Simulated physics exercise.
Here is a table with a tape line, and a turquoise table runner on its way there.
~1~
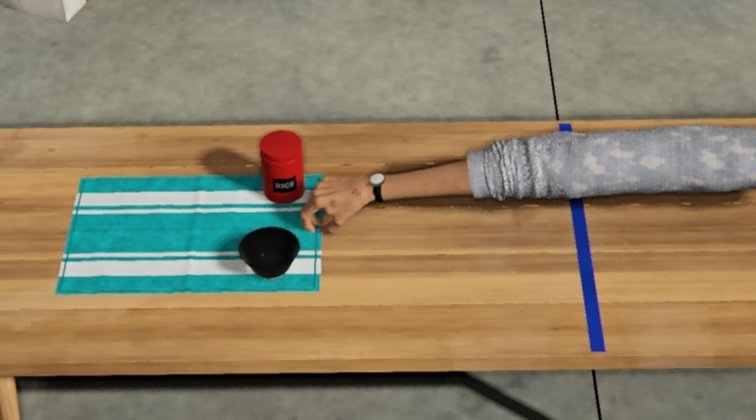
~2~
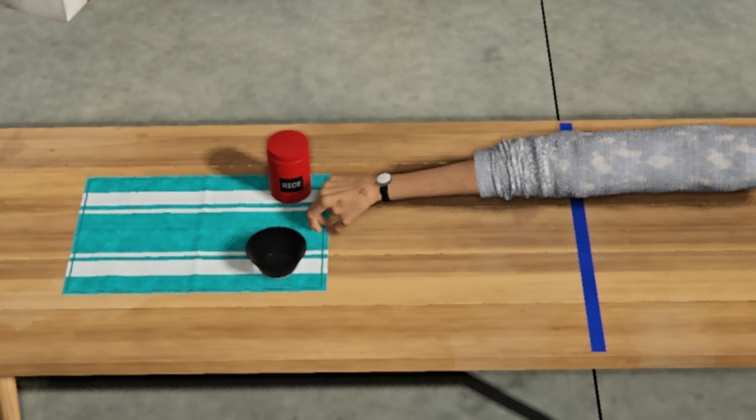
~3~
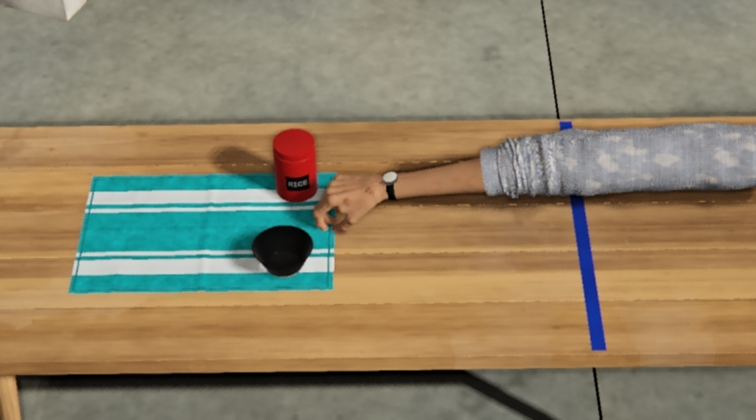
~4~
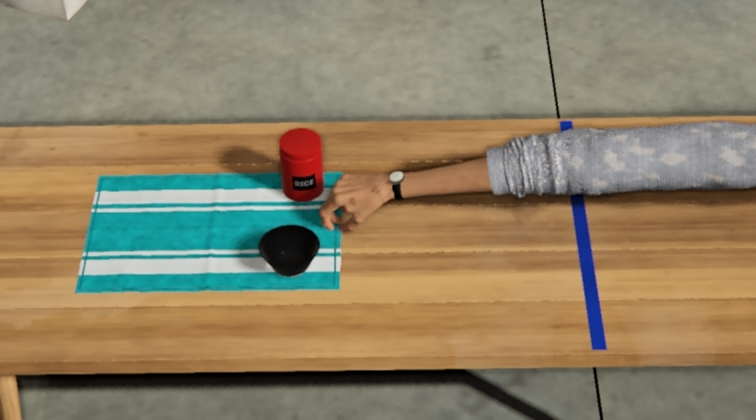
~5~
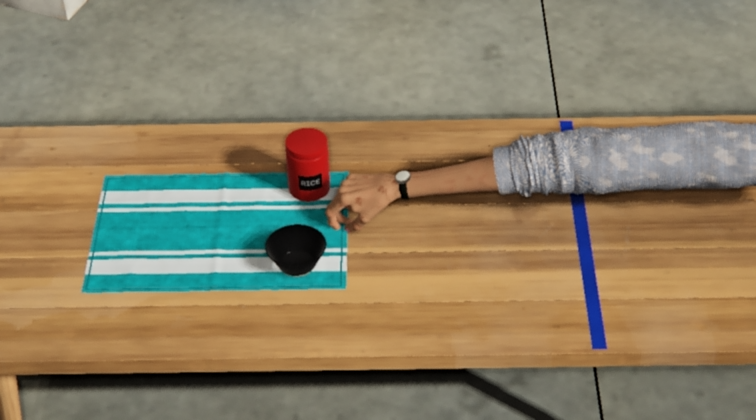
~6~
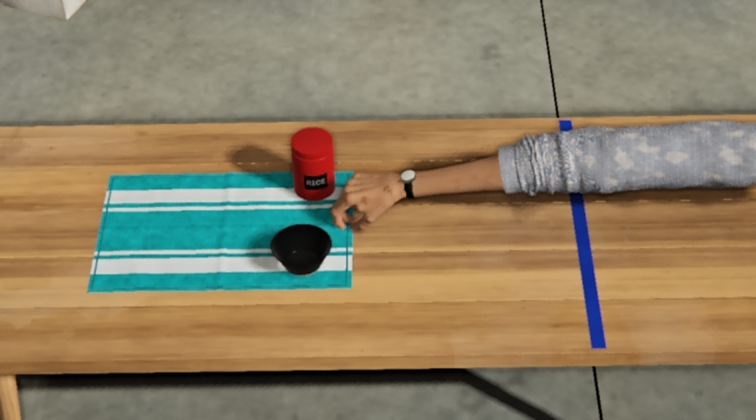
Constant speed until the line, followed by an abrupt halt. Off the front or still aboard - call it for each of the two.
Red jar: Still aboard, black bowl: Still aboard.
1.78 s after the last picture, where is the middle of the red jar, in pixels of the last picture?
About (530, 161).
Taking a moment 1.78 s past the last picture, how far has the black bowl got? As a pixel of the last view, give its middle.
(526, 251).
Then, 1.78 s on from there, hem at the tape; red jar on the cloth near (530, 161); black bowl on the cloth near (526, 251).
Then, 1.89 s on from there, hem at the tape; red jar on the cloth near (540, 161); black bowl on the cloth near (537, 251).
In the end, hem at the tape; red jar on the cloth near (540, 161); black bowl on the cloth near (537, 251). The red jar stays on the cloth and the black bowl remains aboard.
